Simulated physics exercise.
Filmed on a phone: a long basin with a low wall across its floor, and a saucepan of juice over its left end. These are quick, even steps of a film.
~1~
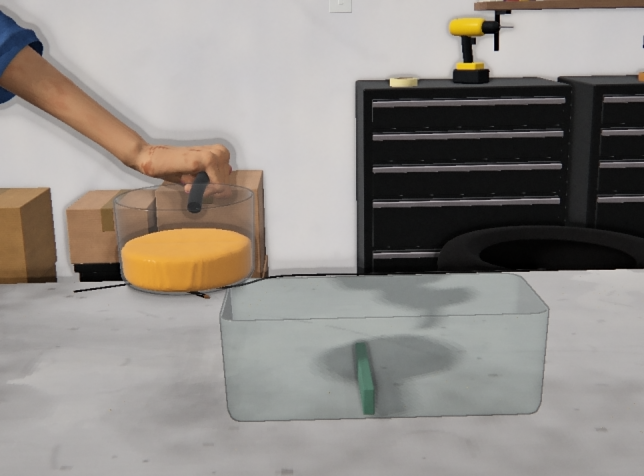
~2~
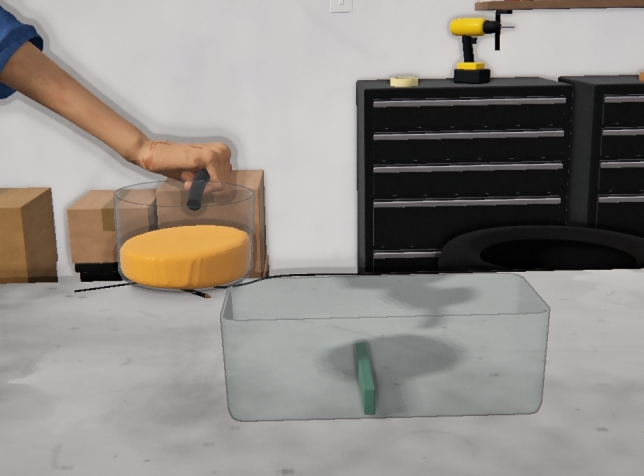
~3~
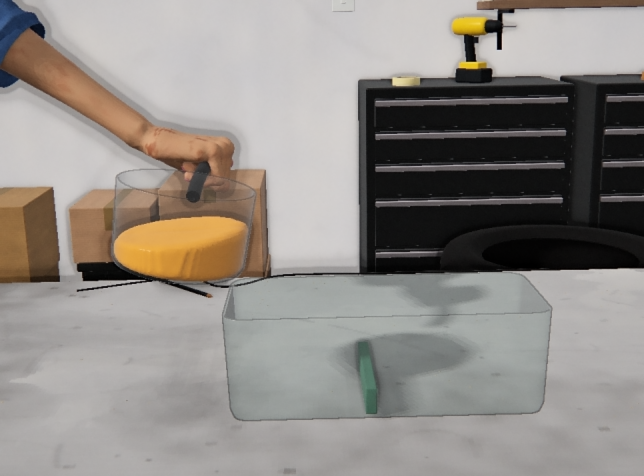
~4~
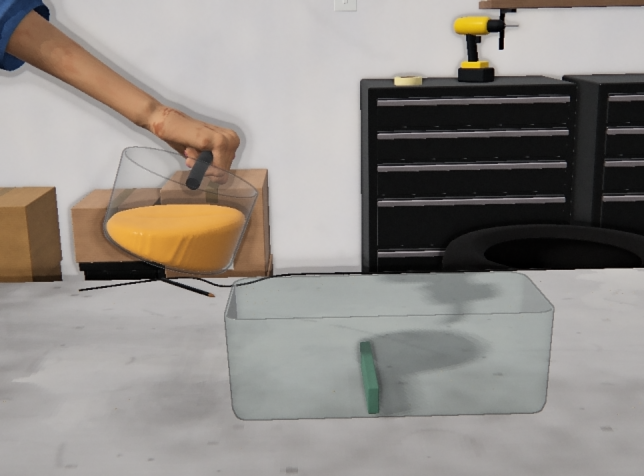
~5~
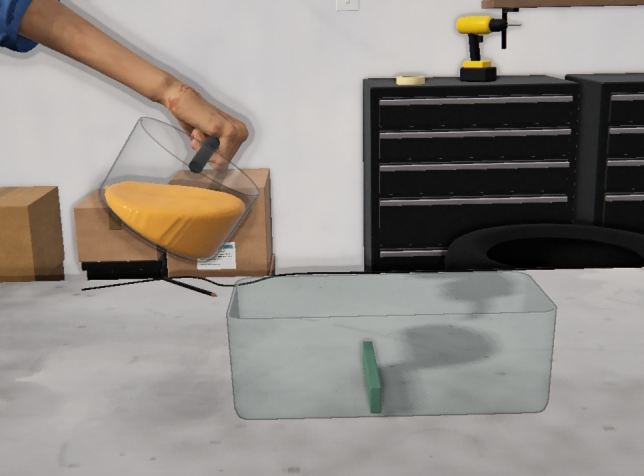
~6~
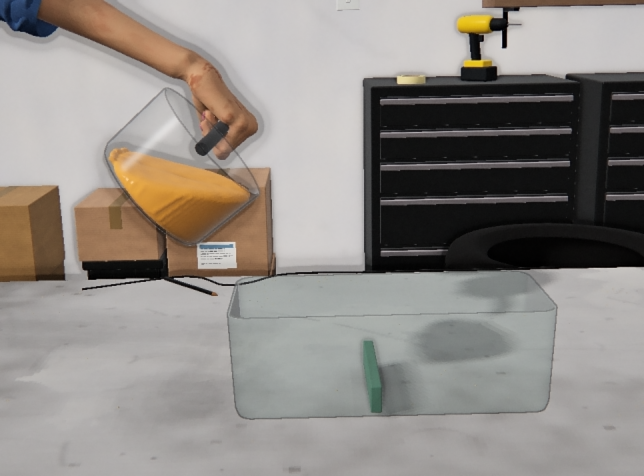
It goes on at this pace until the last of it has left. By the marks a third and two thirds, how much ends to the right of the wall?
The share right of the wall is between a third and two thirds.
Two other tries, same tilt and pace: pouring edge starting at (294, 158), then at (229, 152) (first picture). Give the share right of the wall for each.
Near 70 % and 35 %.
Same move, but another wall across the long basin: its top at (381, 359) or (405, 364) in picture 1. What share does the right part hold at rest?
Roughly 20 per cent, and 15 per cent.
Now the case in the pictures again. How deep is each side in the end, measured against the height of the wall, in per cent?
Some 40 per cent left and 30 right.
A moment on, the saucepan is tipped right over and 36 per cent is still to pour, 3 is left of the wall and 0 right of it.
Next, the saucepan is tipped right over and 3 per cent is still to pour, 26 is left of the wall and 58 right of it.
Then the saucepan is tipped right over and 0 per cent is still to pour, 39 is left of the wall and 46 right of it.
Later the saucepan is tipped right over and 0 per cent is still to pour, 47 is left of the wall and 46 right of it.
In the end 48 per cent lies left of the wall, 46 right of it and 6 outside.
